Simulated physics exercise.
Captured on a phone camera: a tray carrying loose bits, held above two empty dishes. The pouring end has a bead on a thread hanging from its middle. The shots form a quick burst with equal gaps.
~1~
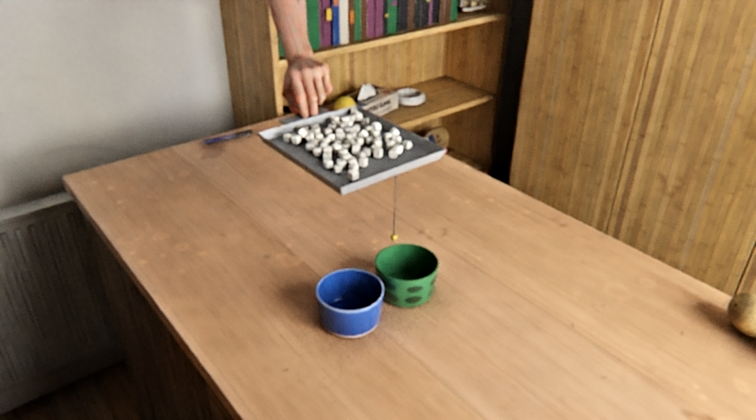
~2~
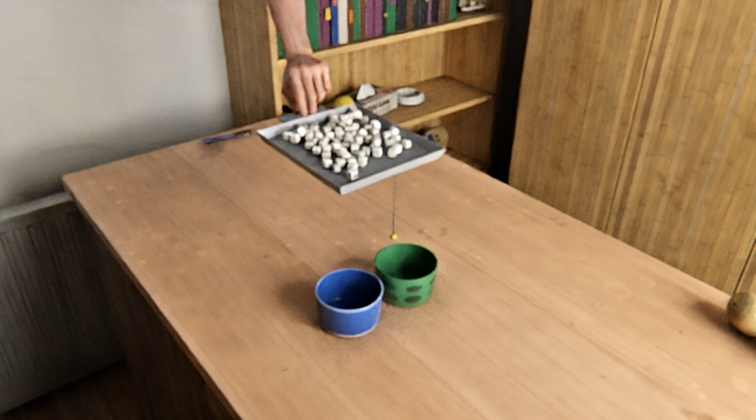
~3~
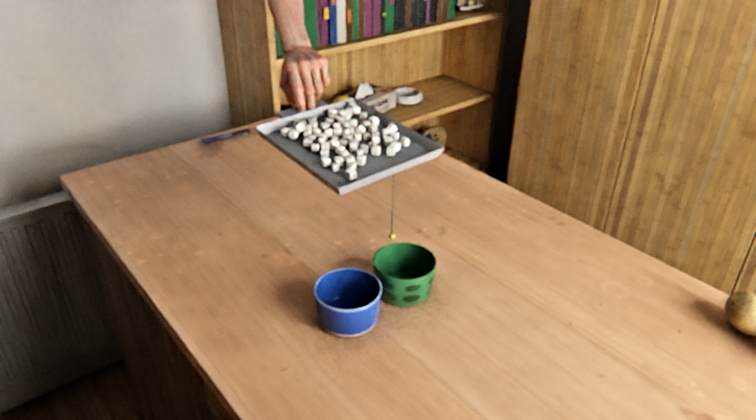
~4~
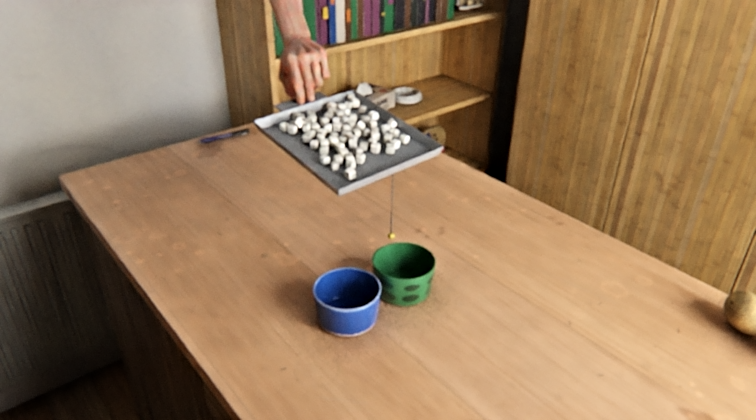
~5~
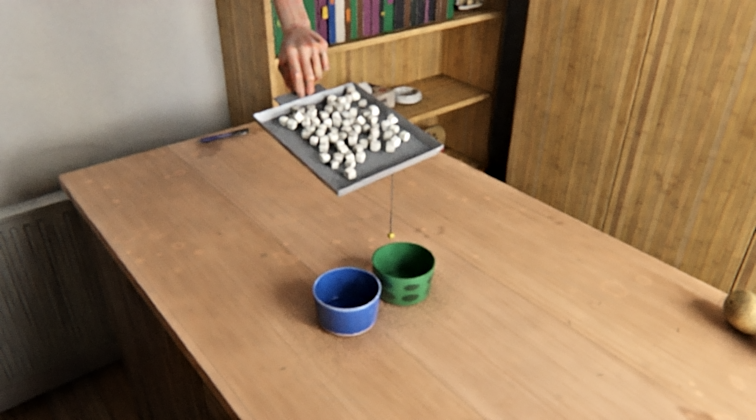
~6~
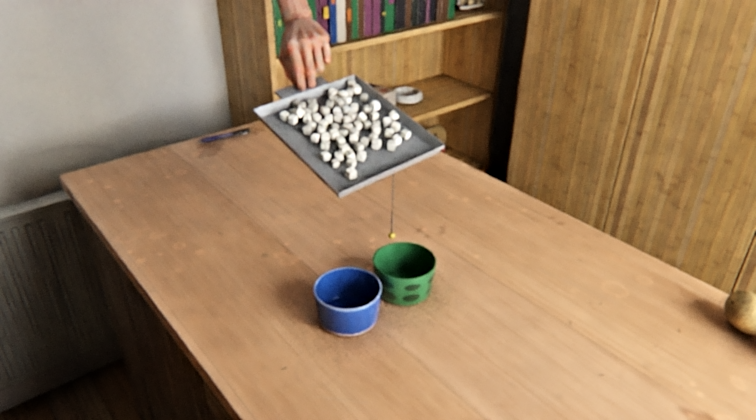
On a wooden table in front of a bookshelf, a blue dish and a green dish stand empty beneath a grey tray of small white pieces, a yellow bead hanging from its near end. A hand at the far end slowly raises that side, gradually steepening the tray's slant, while the pieces stay on it.
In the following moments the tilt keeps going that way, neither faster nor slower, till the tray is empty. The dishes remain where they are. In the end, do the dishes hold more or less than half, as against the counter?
Compared with the spill, the catch will be larger.
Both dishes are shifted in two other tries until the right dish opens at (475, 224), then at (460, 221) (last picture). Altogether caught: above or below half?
A minority, then a minority.
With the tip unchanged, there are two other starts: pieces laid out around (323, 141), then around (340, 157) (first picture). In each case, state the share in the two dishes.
Estimate: 90 % first, 80 % second.
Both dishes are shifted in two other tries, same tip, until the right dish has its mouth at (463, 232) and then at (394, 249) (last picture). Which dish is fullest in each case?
The left-hand one the first time, the left-hand one the second.
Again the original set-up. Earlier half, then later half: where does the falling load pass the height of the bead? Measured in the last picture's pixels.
The first part passes (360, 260); everything after passes (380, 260).
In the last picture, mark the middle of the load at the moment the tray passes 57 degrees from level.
I'd put it at about (366, 154).
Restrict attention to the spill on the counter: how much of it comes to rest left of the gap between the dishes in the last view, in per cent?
Left fraction: Around 70 per cent.
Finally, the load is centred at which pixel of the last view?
Last view, resting centre - approx. (378, 296).
Soon, tray tipped steeply; all on the tray.
A while on, tray tipped right over; nearly all on the tray; a stray few in the left dish; a stray few in the right dish; a stray few in the air.
Towards the end, tray tipped past a quarter turn; about a third in the left dish; about a third in the right dish; about a quarter outside both.
Finally, tray tipped past a quarter turn; about a third in the left dish; about a third in the right dish; about a quarter outside both.
